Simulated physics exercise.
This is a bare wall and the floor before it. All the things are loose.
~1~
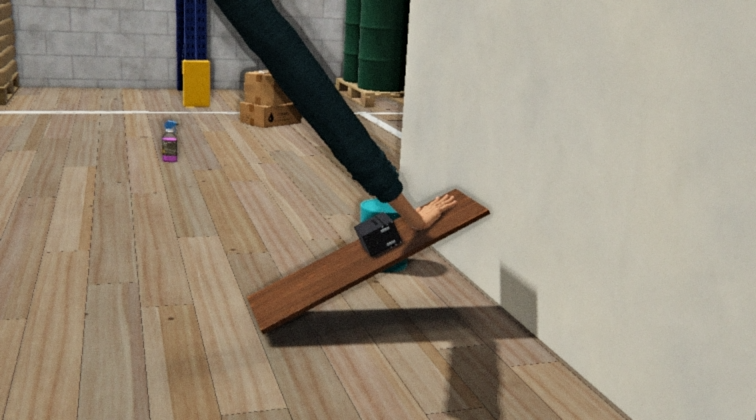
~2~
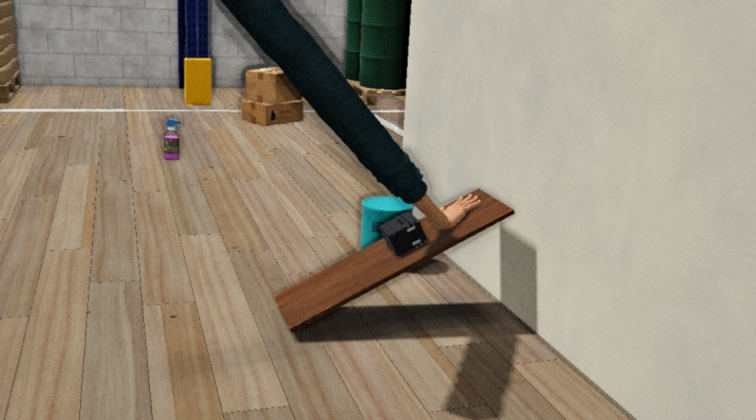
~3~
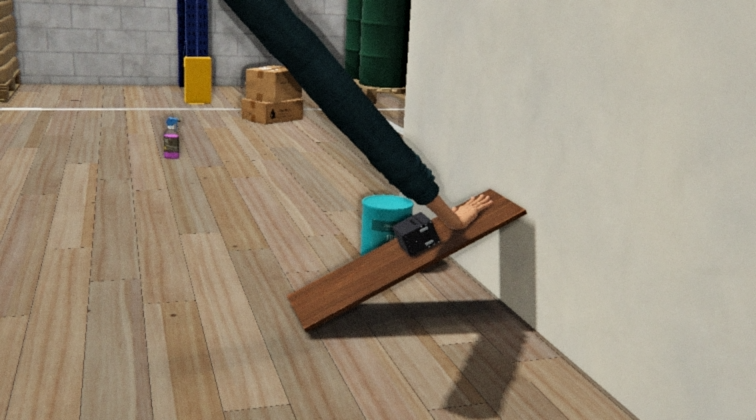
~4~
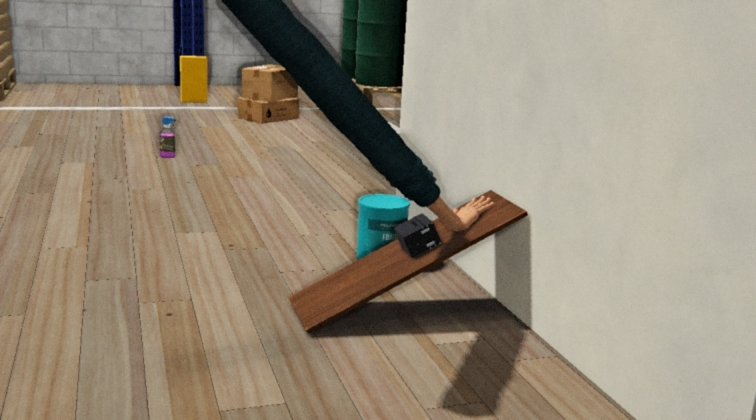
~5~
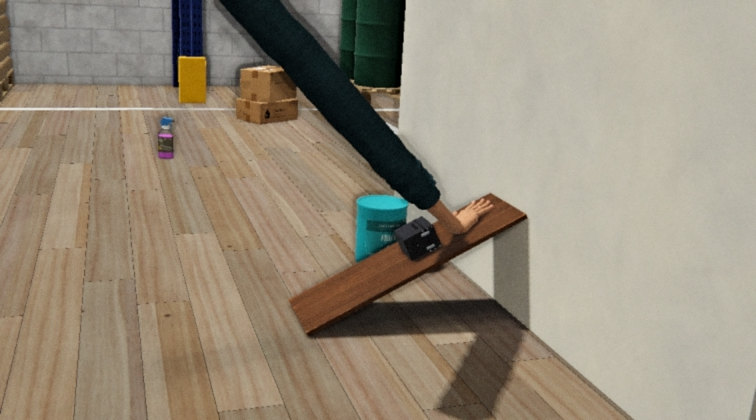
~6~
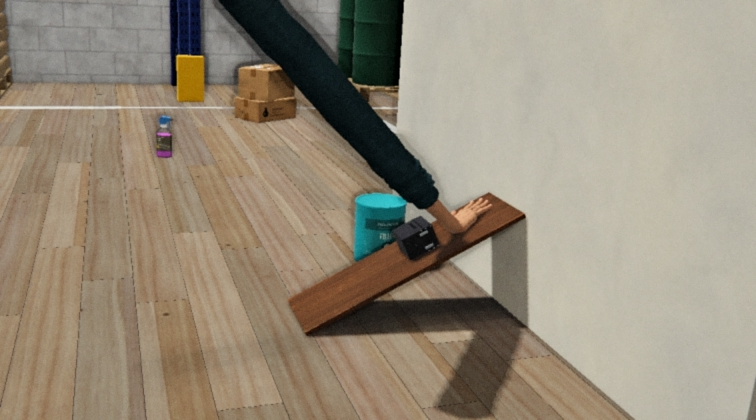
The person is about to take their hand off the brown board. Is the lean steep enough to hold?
As it turns out, it slides down.
Then, 0.30 s after the last picture, brown board 13° lower than it was left near (394, 285).
Then, 0.40 s after the last picture, brown board 26° lower than it was left near (387, 307).
Then, 0.60 s after the last picture, brown board 26° lower than it was left near (387, 309).
At rest, moved from the start, brown board; turquoise pail in place. Seen from the same camera at the end, brown board near (387, 309). The board slips out.
